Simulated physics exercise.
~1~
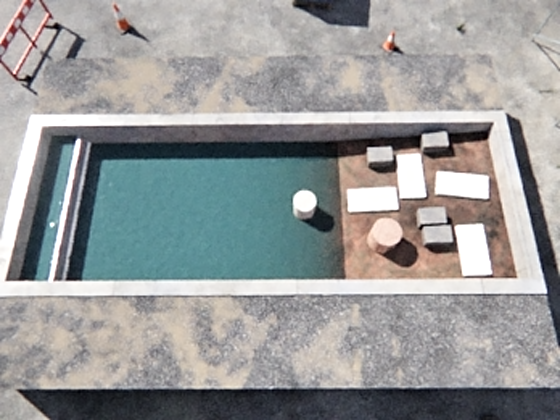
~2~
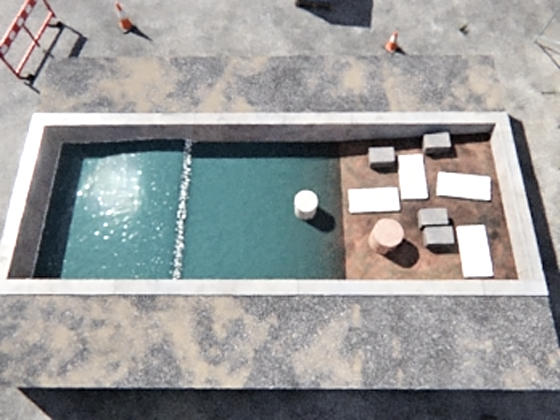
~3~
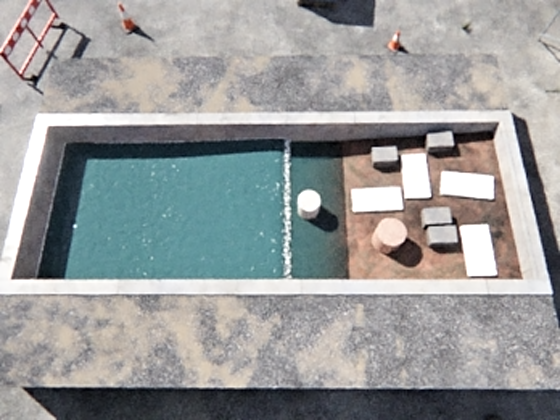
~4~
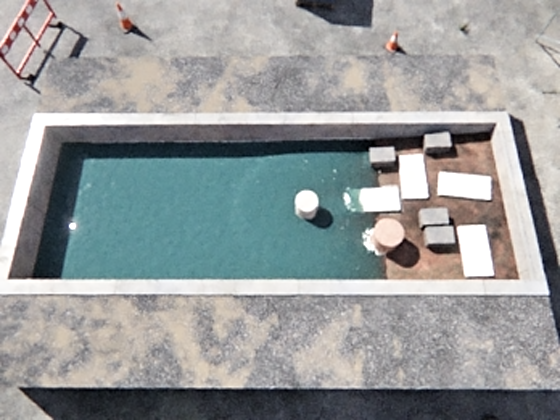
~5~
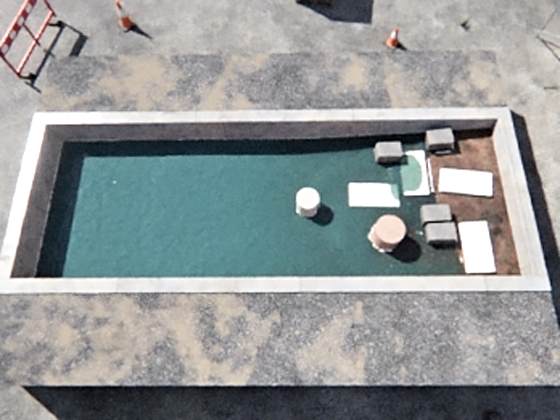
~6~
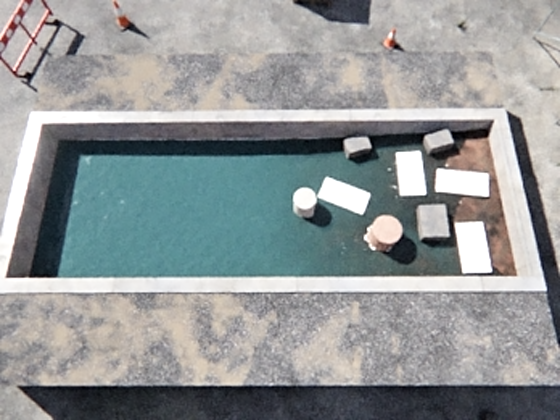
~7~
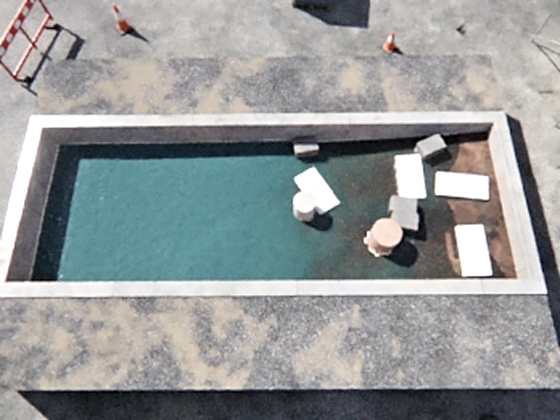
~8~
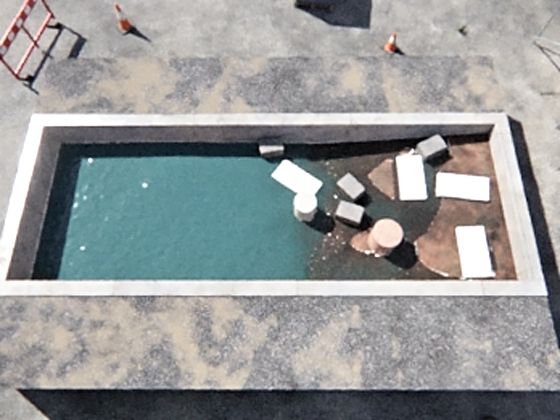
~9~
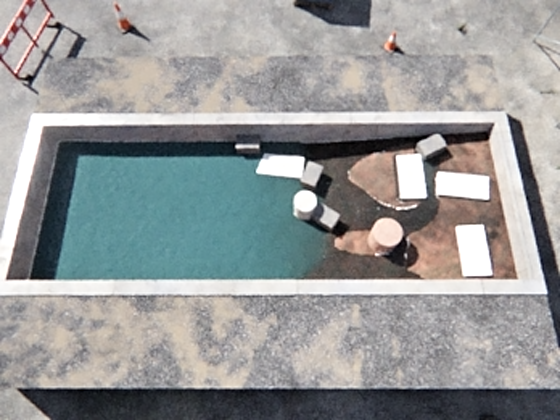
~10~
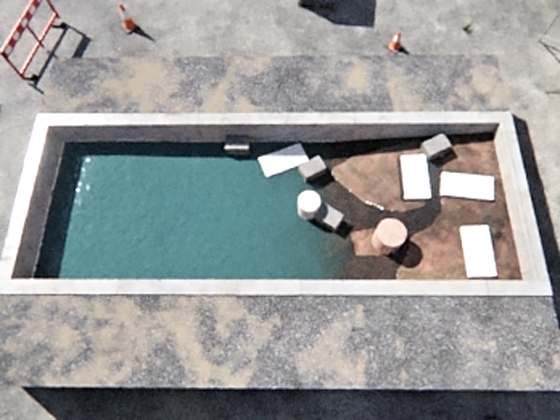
The clip opens on a high view of a rectangular basin, with teal water held behind a pale barrier at the far left and grey blocks and white slabs scattered on the brown slope at right. The barrier is gone next, and a foamy wave front sweeps rightward past a white cylinder. It reaches the clutter and floods around most of it. As the water draws back, a white slab and three grey blocks drift left. The water retreats down the slope, leaving wet ground, with those four pieces resting near the waterline and the others where they began.
